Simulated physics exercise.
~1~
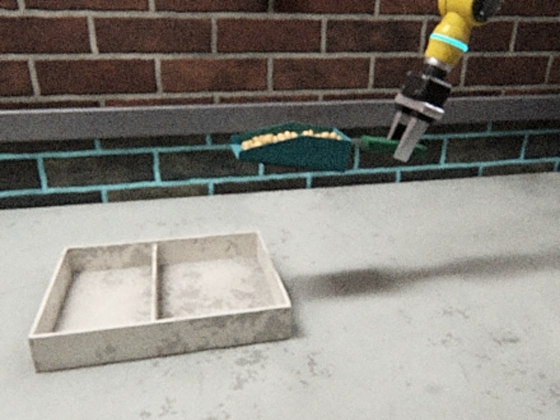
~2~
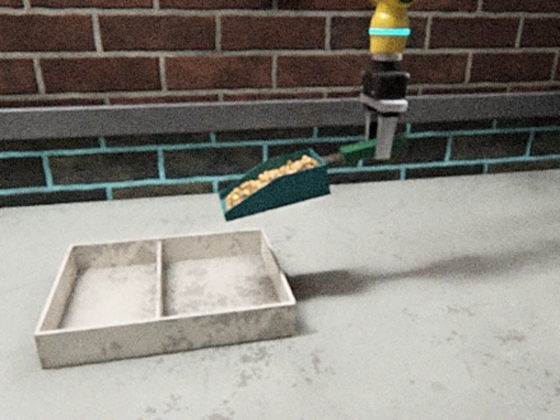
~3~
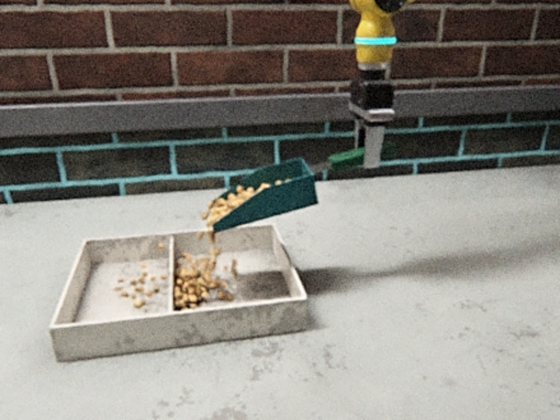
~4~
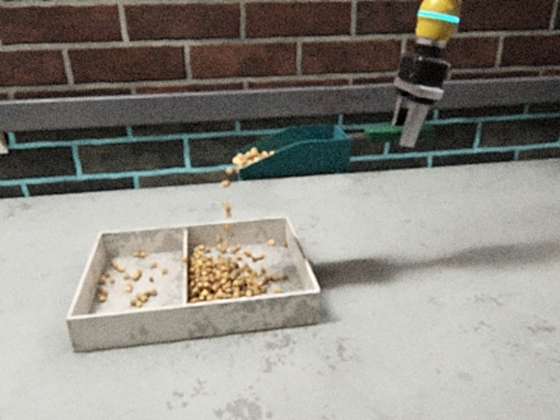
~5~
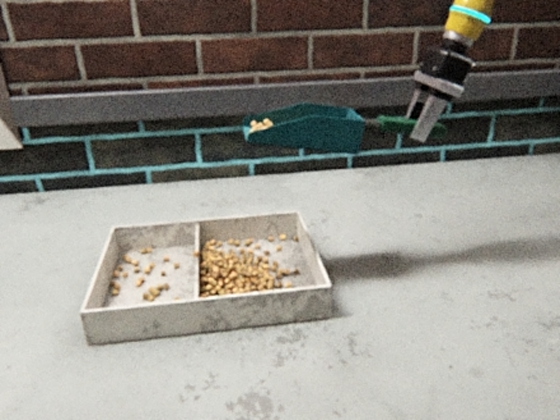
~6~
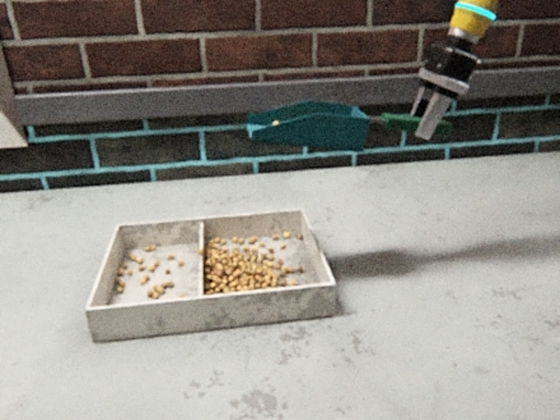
Robot arm tipping a green scoop of chickpeas over a divided tray, most landing in the right part, then lifting away.
